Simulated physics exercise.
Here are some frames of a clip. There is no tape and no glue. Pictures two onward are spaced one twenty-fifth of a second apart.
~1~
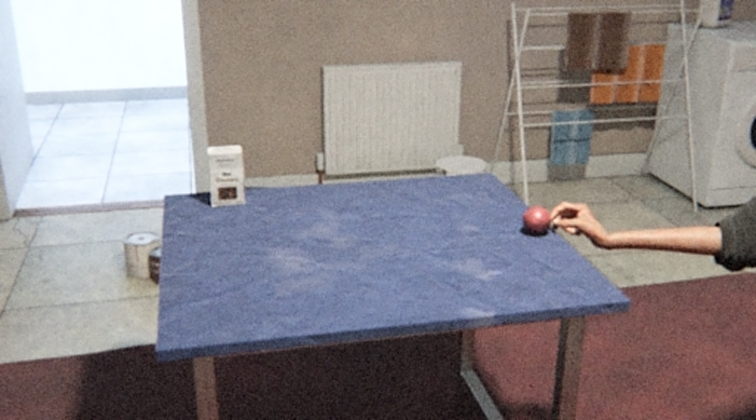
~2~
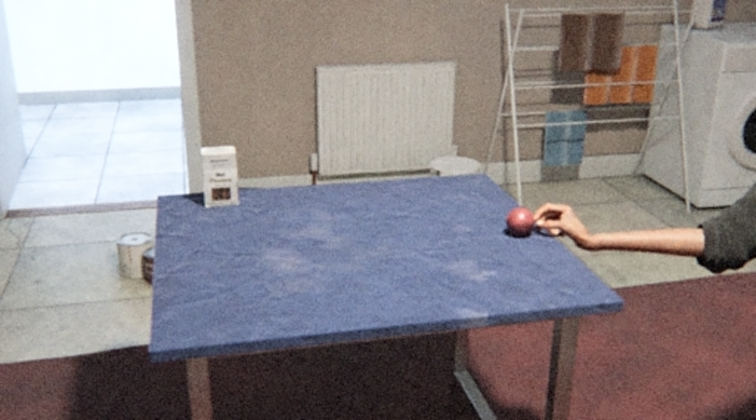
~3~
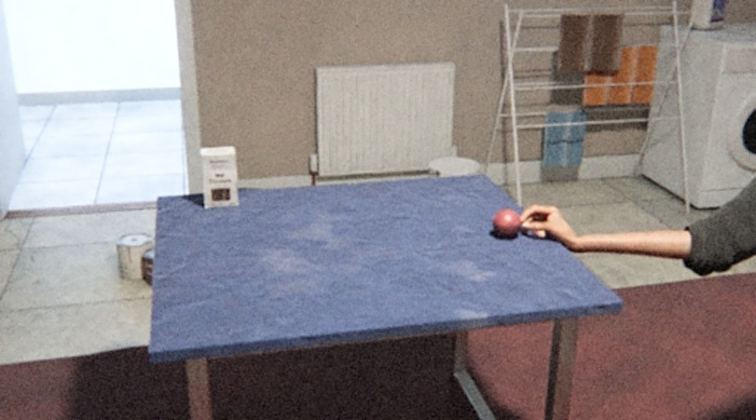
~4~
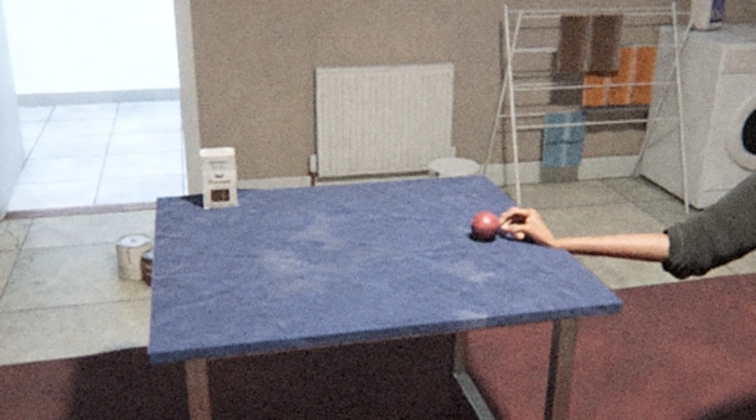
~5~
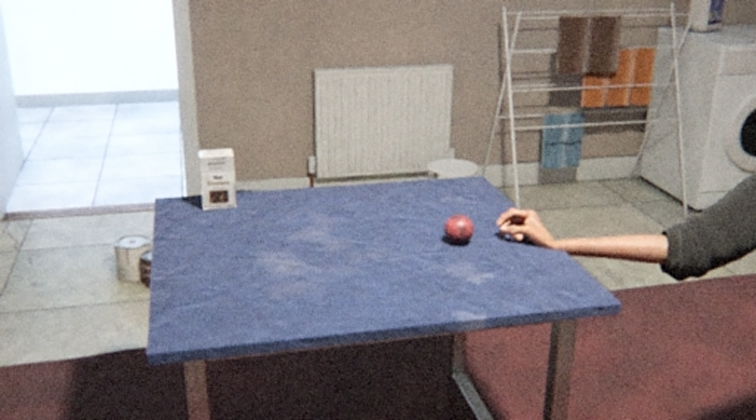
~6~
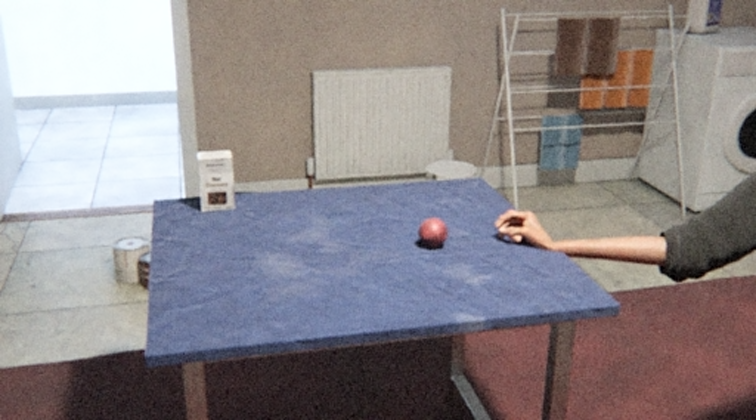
A red ball was pushed leftward across a blue-topped table by a hand reaching in from the right, then it rolled on farther left by itself while the hand stayed behind.
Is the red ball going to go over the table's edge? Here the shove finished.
Yes, it ends up off the table.
Then, 0.20 s past the last view, red ball displaced well along near (311, 243).
Then, 0.50 s past the last view, red ball now off the table.
Then, 0.90 s past the last view, things are still on the move.
Finally, off the table, red ball.
